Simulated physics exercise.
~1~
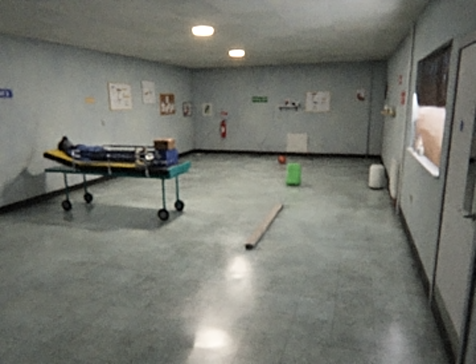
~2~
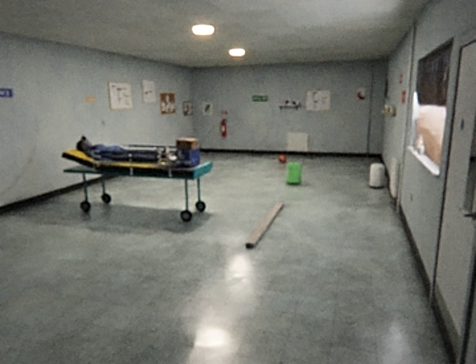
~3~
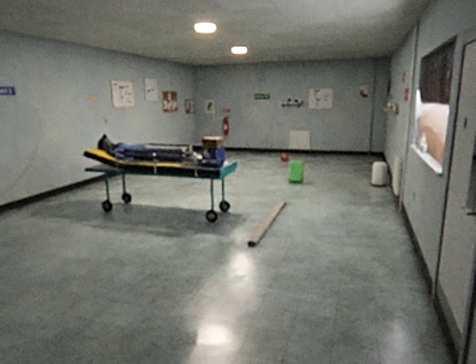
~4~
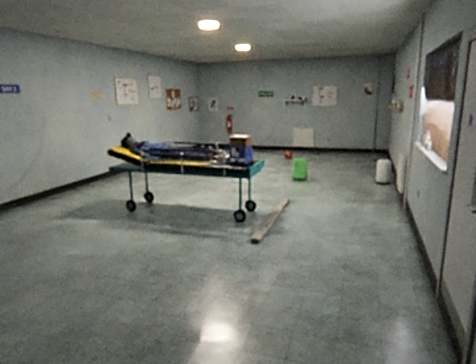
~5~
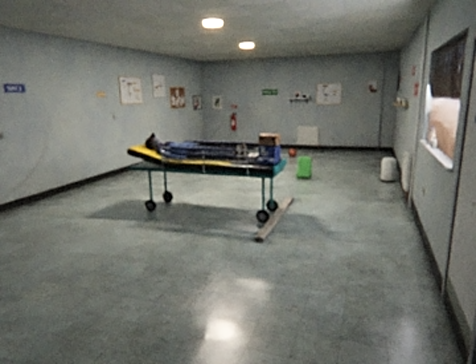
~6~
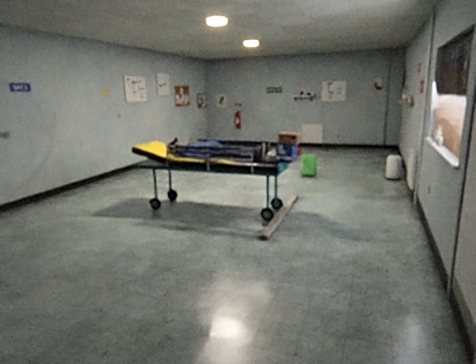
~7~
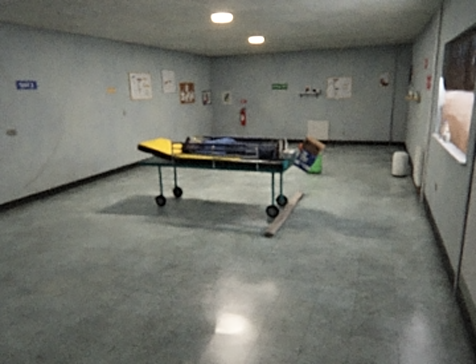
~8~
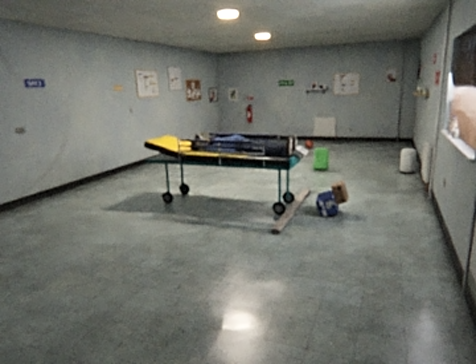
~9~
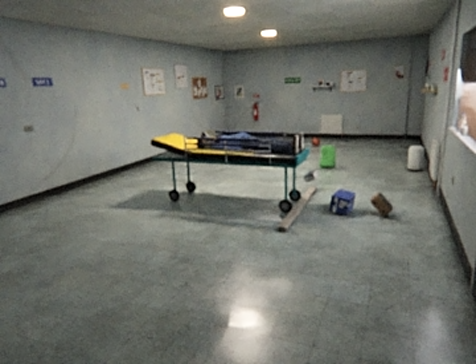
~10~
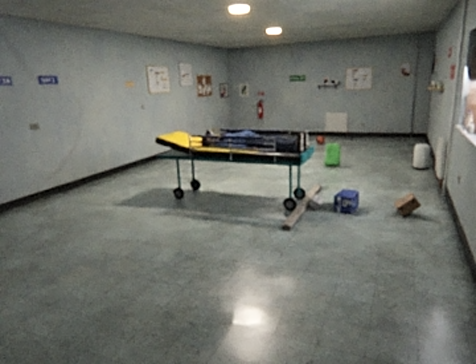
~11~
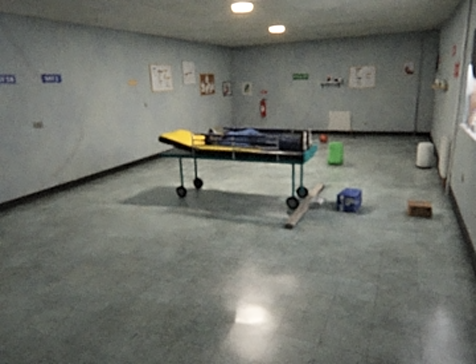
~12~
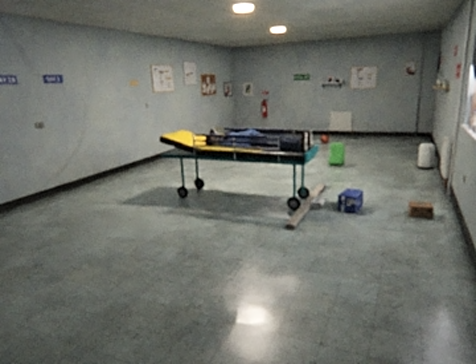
In a grey room, a trolley carrying a person rolls right and stops as boxes fall off.
